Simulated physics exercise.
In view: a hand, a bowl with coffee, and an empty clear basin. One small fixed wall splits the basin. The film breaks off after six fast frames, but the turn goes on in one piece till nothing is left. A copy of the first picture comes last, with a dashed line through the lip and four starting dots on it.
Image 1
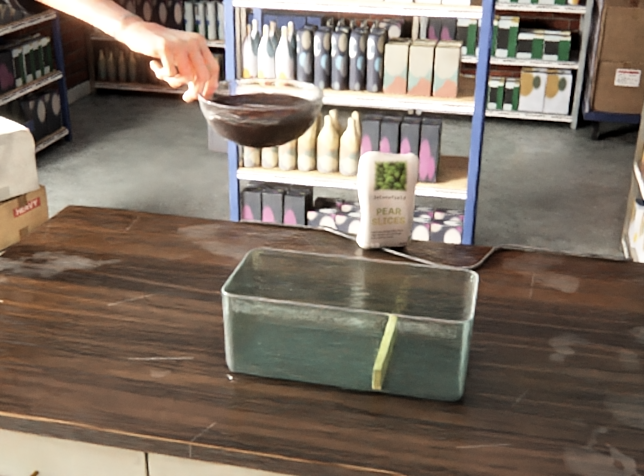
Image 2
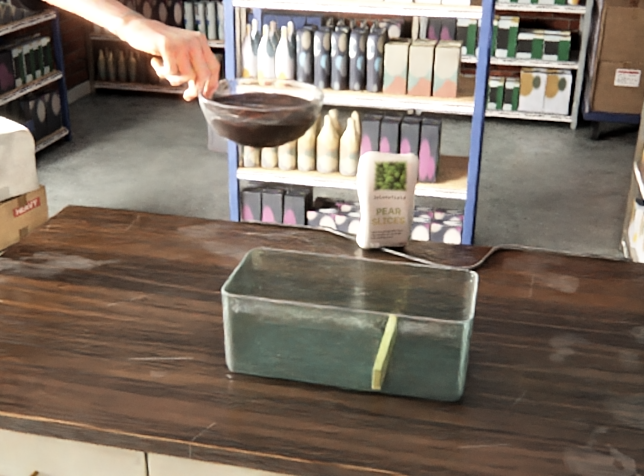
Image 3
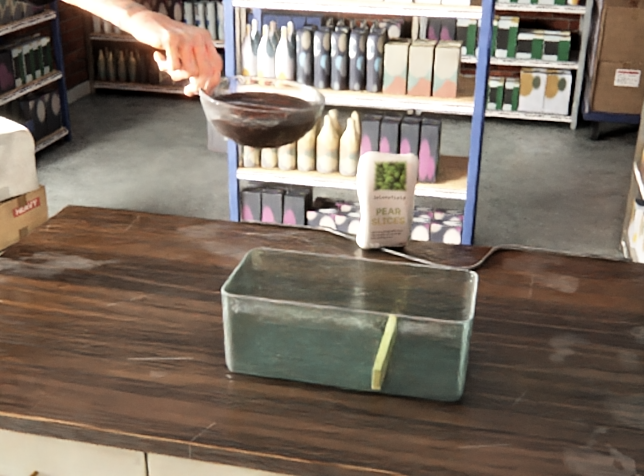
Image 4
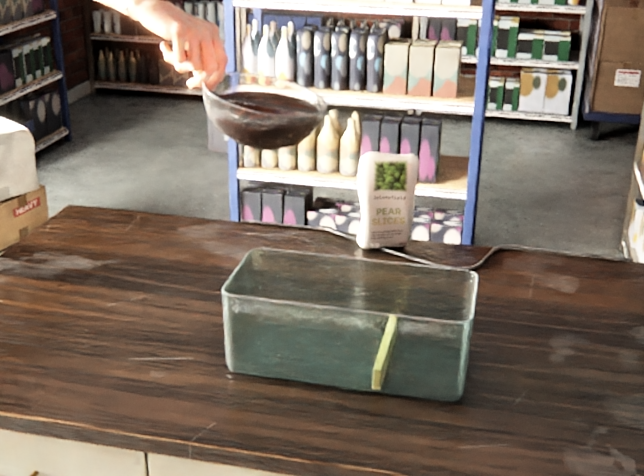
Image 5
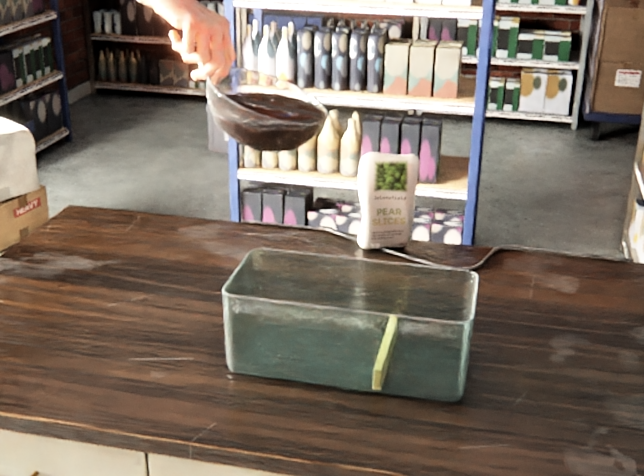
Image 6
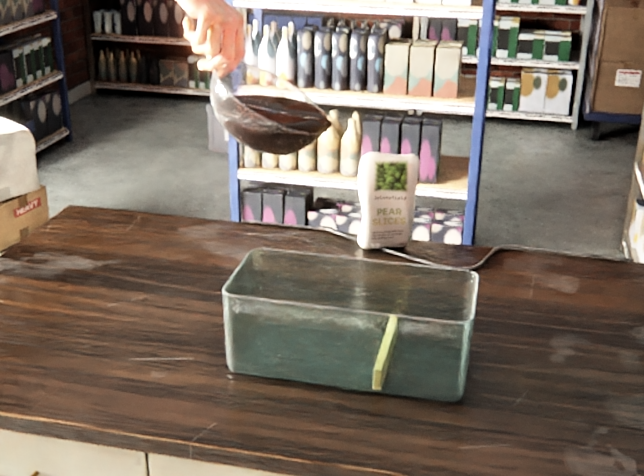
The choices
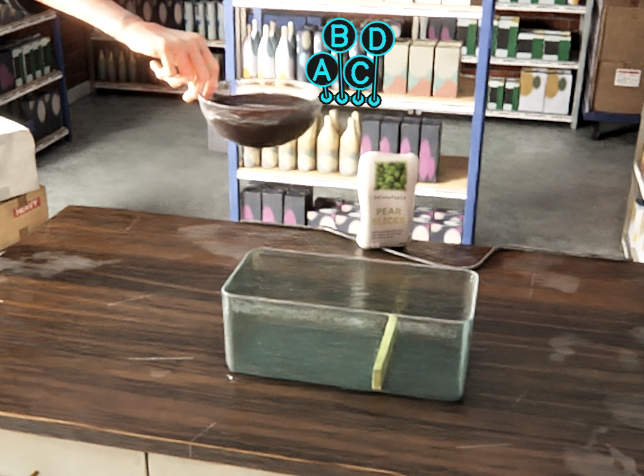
In a storeroom or shop with stocked shelves and a grey floor behind, a still camera looks slightly down on a dark wooden table. An empty clear greenish basin with a yellow-green upright divider right of its middle sits there, a white package with a green picture behind it. At upper left, a hand holds a clear bowl of dark coffee, shifts slightly, then tilts it rightward until coffee reaches over the lip.
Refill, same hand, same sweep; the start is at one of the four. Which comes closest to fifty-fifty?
Best: B.
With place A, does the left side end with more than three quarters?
No.
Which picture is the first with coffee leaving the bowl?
Picture 6.
In cyan, A at (326, 97); B at (342, 98); C at (358, 99); D at (374, 100).
Choosing A, about 68 % ends left of the wall and 29 % right of it; 3 % is lost outside.
Choosing B, about 48 % ends left of the wall and 50 % right of it.
Choosing C, about 36 % ends left of the wall and 62 % right of it.
Choosing D, about 31 % ends left of the wall and 66 % right of it; 3 % is lost outside.
